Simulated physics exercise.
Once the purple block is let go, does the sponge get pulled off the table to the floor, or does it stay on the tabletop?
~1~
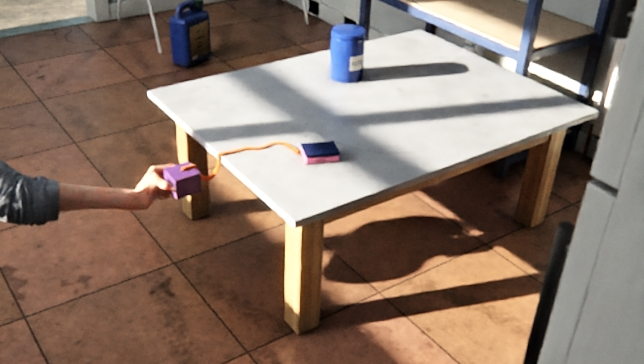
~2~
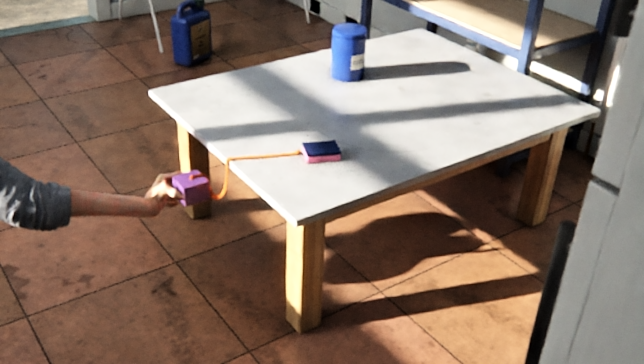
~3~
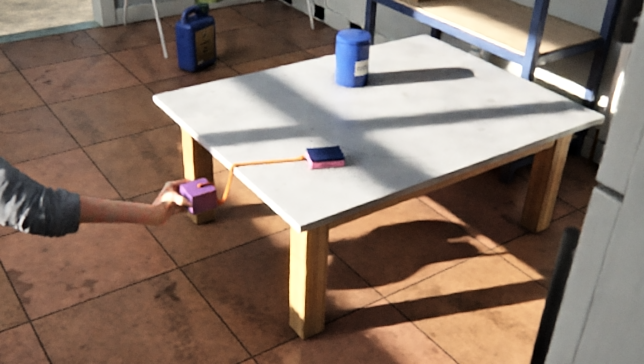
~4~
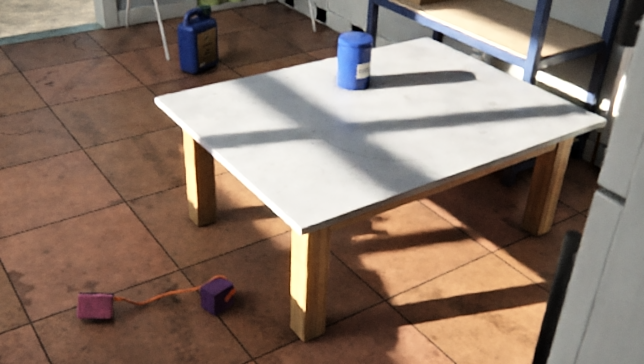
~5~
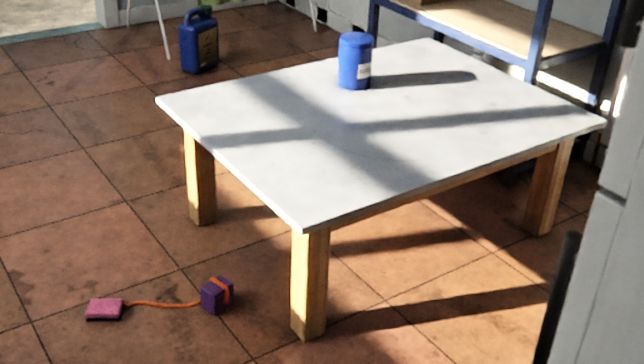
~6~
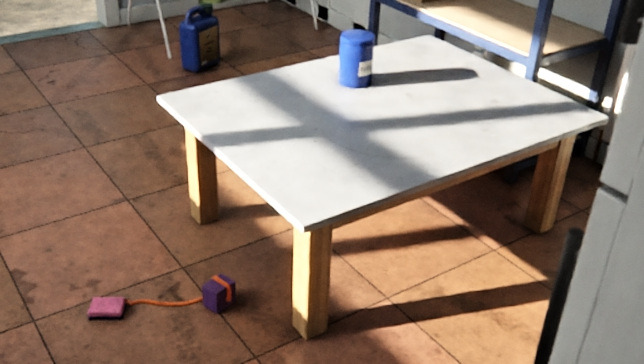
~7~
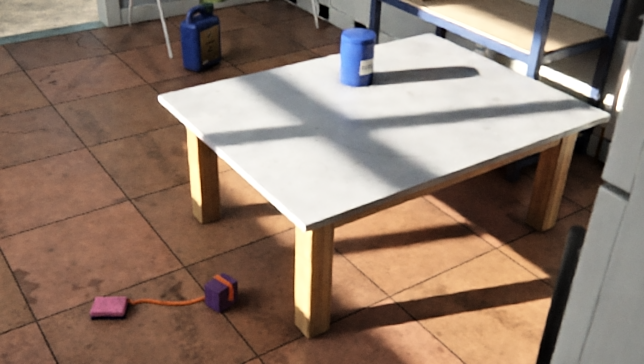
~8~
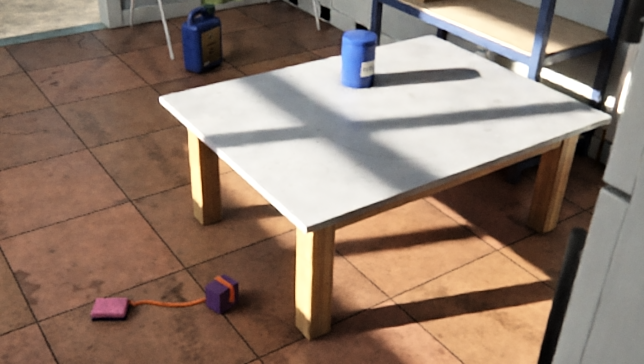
The sponge gets pulled off the table and ends up on the floor, to the left of the purple block, which has also dropped all the way down.
